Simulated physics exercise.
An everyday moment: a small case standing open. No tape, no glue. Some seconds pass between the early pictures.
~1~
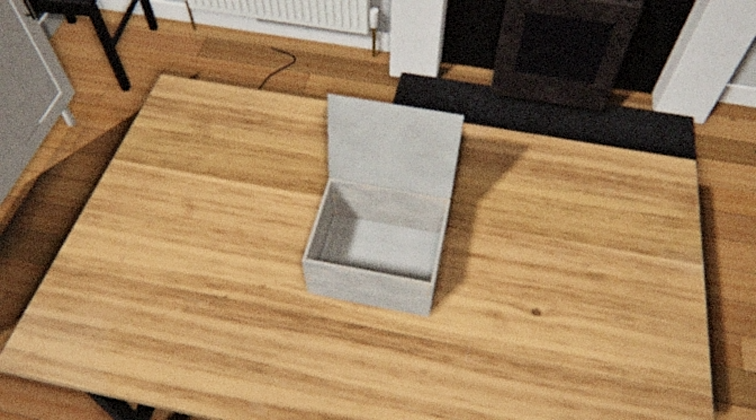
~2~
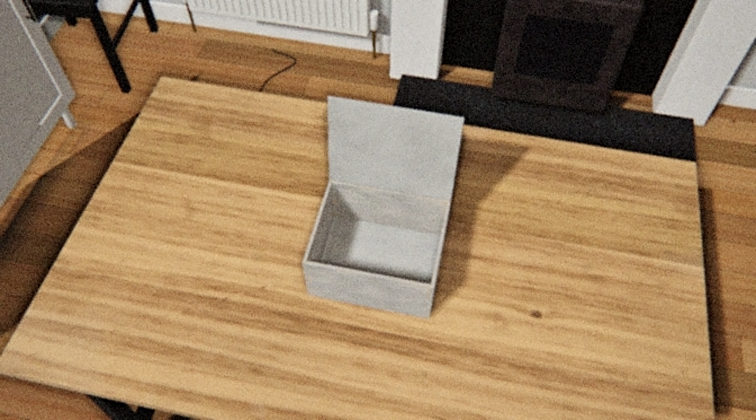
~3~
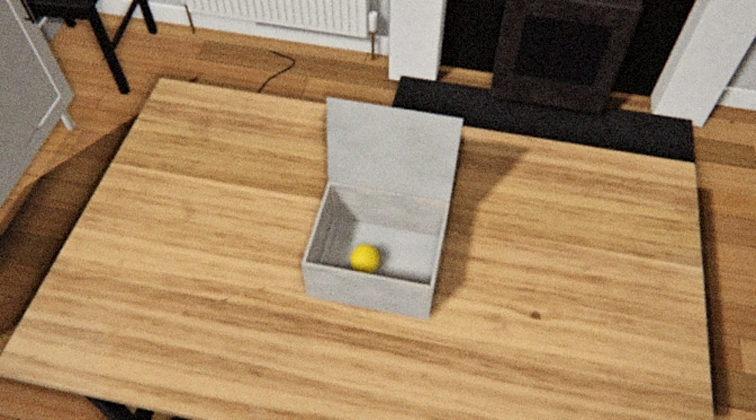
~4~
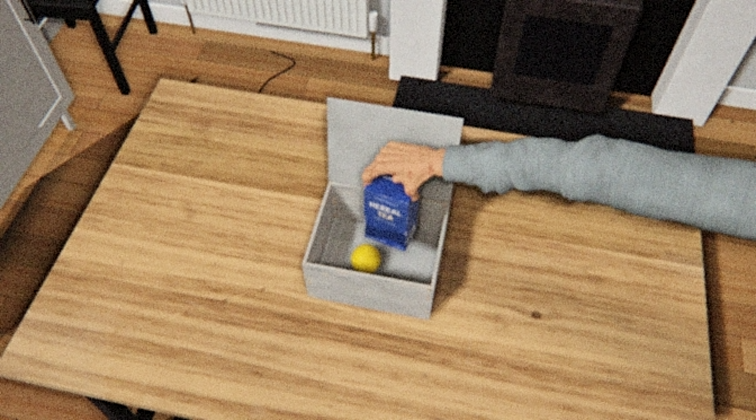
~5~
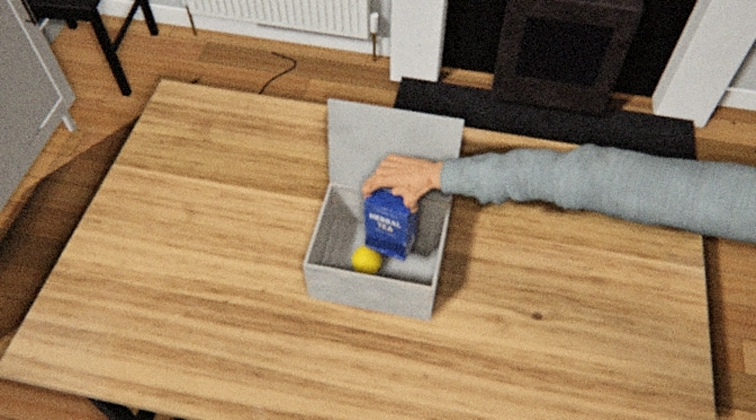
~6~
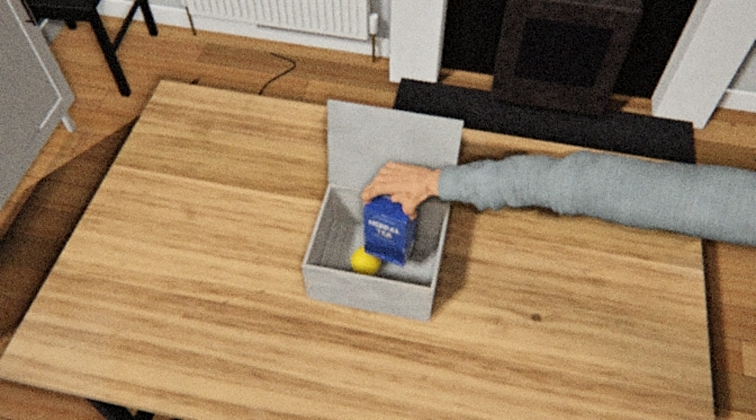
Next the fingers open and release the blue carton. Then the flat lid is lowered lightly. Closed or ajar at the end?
As it turns out, it closes.
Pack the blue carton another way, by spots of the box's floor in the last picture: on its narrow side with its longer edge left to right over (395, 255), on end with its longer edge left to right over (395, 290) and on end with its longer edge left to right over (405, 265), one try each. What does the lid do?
In the first case it closes; in the second case it stays ajar; in the third case it is held up.
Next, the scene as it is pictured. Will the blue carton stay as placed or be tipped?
It ends up tilted.
Then, 0.60 s past the last view, blue carton on its side near (394, 261); yellow lemon displaced about its own width.
Then, 1.70 s past the last view, lid 51° above the rim; blue carton on its side near (394, 261); yellow lemon displaced about its own width.
Finally, lid shut; down or leaning hard in the box, blue carton; moved from the start, yellow lemon. Final places as the last picture's camera would see them, blue carton near (394, 261).
